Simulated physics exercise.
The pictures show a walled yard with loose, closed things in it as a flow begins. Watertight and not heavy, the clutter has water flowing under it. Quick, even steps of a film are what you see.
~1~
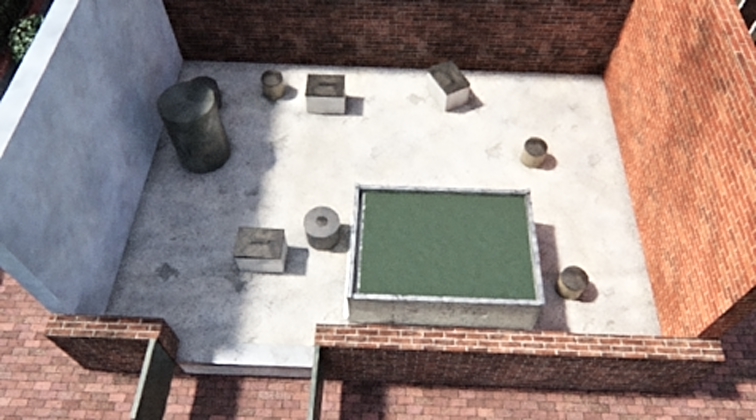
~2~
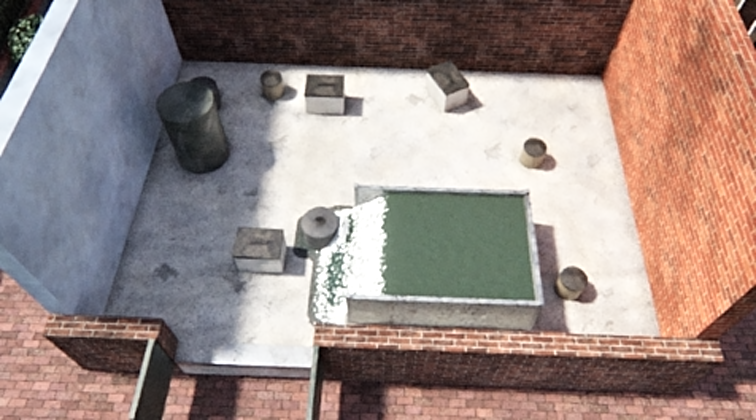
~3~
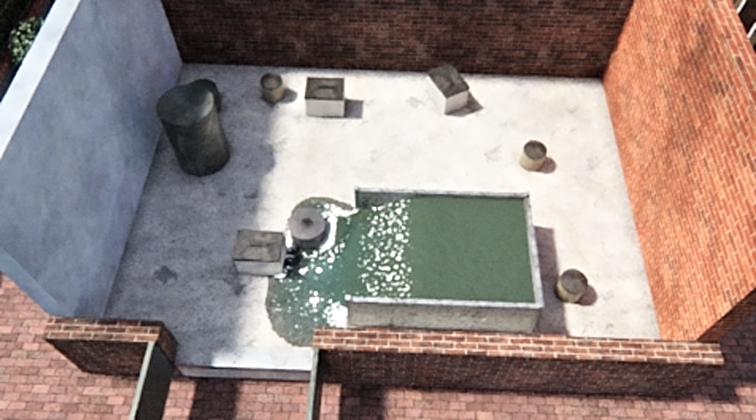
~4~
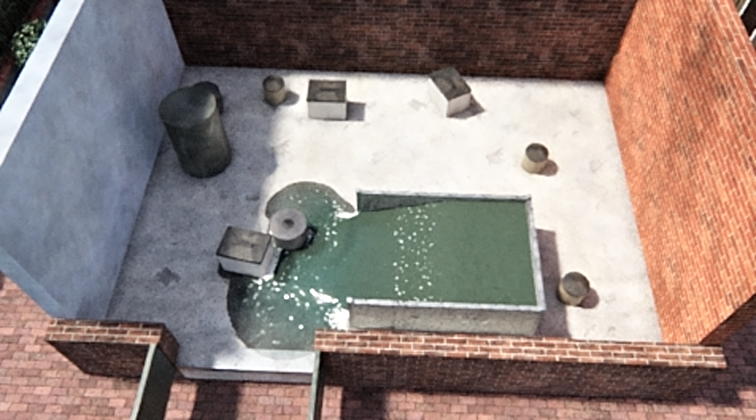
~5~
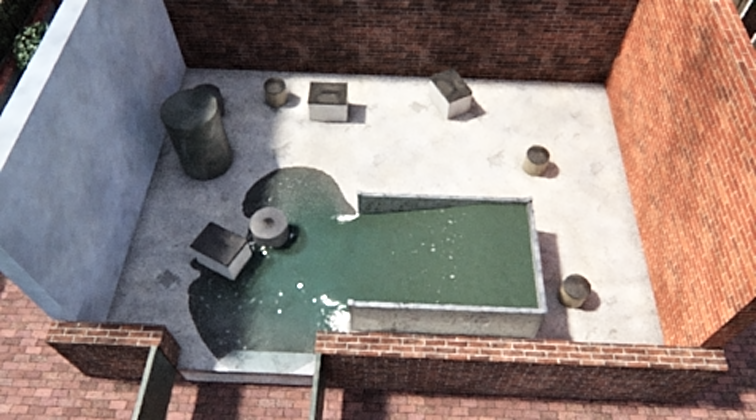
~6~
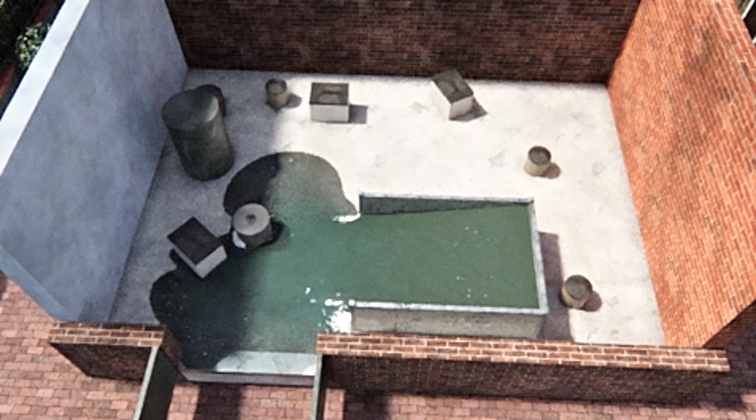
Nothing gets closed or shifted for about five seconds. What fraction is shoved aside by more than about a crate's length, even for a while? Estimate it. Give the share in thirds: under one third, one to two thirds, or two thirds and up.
Middle band.
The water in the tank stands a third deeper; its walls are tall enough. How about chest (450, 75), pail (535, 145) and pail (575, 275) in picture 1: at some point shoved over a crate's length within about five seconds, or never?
Going through them, I'd say got there, then never got there, then never got there.
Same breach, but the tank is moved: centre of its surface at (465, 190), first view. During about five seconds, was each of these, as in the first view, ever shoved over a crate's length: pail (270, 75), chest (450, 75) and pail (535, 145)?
Results in order: Made it that far / never that far / never that far.
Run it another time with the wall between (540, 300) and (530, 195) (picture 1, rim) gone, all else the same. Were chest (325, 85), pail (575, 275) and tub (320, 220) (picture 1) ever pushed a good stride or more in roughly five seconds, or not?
First over the mark, then over the mark, then below the mark.
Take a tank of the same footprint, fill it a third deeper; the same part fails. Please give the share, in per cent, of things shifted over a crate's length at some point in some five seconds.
About 80 %.
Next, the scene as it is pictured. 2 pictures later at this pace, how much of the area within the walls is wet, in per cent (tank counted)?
About 35 percent.
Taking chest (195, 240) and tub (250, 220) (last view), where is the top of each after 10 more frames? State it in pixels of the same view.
Roughly (132, 211), then (158, 187).
A moment on, 2 of 8 are well off their spots; 0 afloat.
Next, 2 of 8 are well off their spots; 2 afloat.
Later, 2 of 8 are well off their spots; 3 afloat.
In the end, 4 of 8 are well off their spots, and 4 have been at some point; 3 afloat.
